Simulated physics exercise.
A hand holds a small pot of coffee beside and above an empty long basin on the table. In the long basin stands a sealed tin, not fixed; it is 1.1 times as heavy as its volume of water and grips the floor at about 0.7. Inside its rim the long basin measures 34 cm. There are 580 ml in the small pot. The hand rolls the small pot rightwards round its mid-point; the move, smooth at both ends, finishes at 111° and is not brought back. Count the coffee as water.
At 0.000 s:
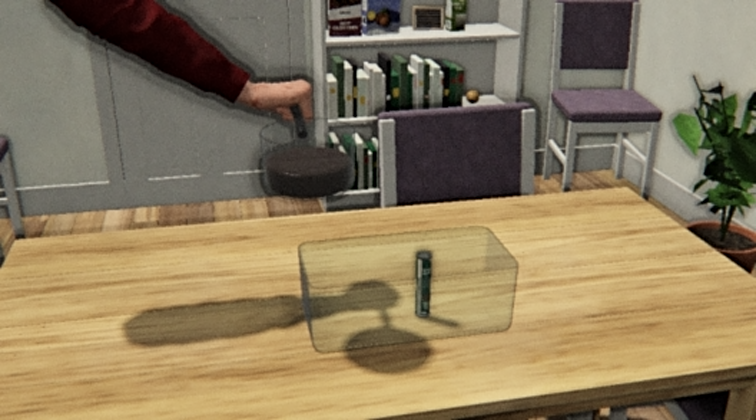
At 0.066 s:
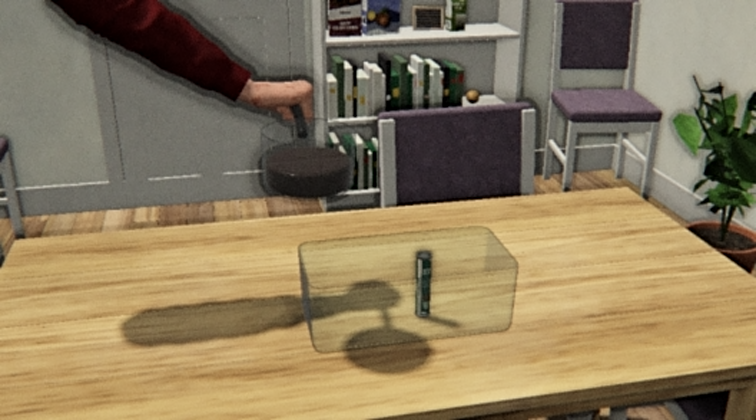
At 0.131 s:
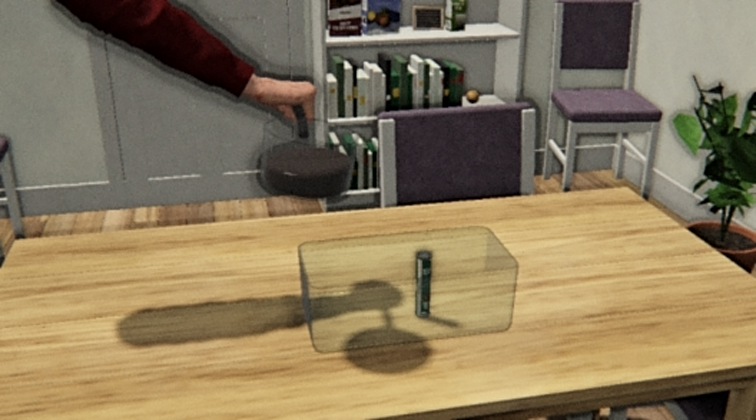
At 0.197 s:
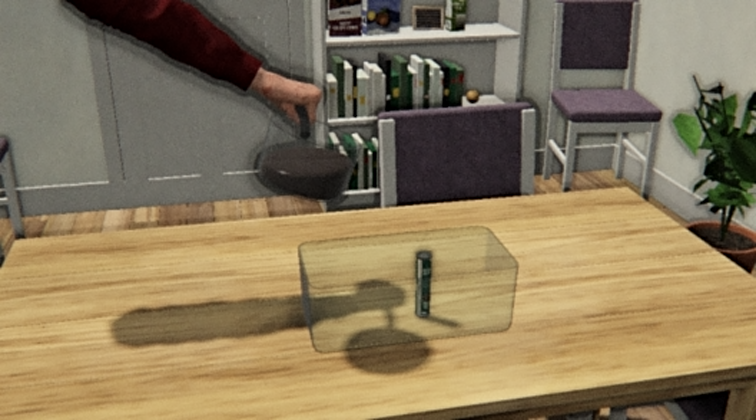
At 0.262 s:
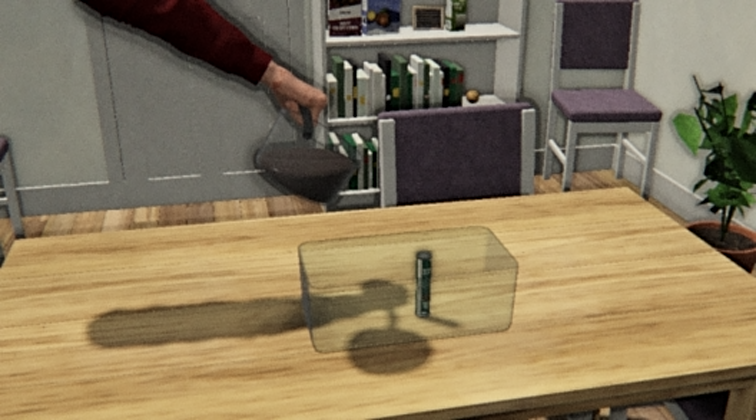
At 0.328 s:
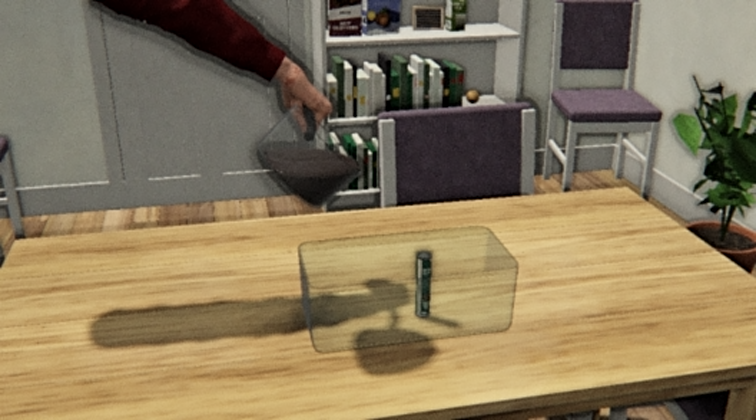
Above a wooden table, a hand steadily tilts a small pot of dark liquid rightwards.
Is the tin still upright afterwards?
The tin stays up.
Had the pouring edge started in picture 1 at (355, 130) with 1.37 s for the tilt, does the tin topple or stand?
Then it remains upright.
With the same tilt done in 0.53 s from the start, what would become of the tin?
The tin remains upright.
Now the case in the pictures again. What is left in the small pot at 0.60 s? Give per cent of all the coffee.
Some 32 per cent.
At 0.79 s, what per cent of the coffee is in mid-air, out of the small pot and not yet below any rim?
Some 12 per cent.
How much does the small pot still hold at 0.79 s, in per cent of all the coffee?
Near 7 in a hundred.
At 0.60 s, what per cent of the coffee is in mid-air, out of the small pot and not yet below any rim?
Some 48 per cent.
By 0.60 s the tilt is 103° and 32 per cent is still to pour; the tin stands where it began.
By 0.79 s the tilt is 111° and 7 per cent is still to pour; the tin stands where it began.
By 1.00 s the tilt is 111° and 0 per cent is still to pour; the tin stands where it began.
By 1.22 s the tilt is 111° and 0 per cent is still to pour; the tin stands where it began.
At rest the tin stands where it began.
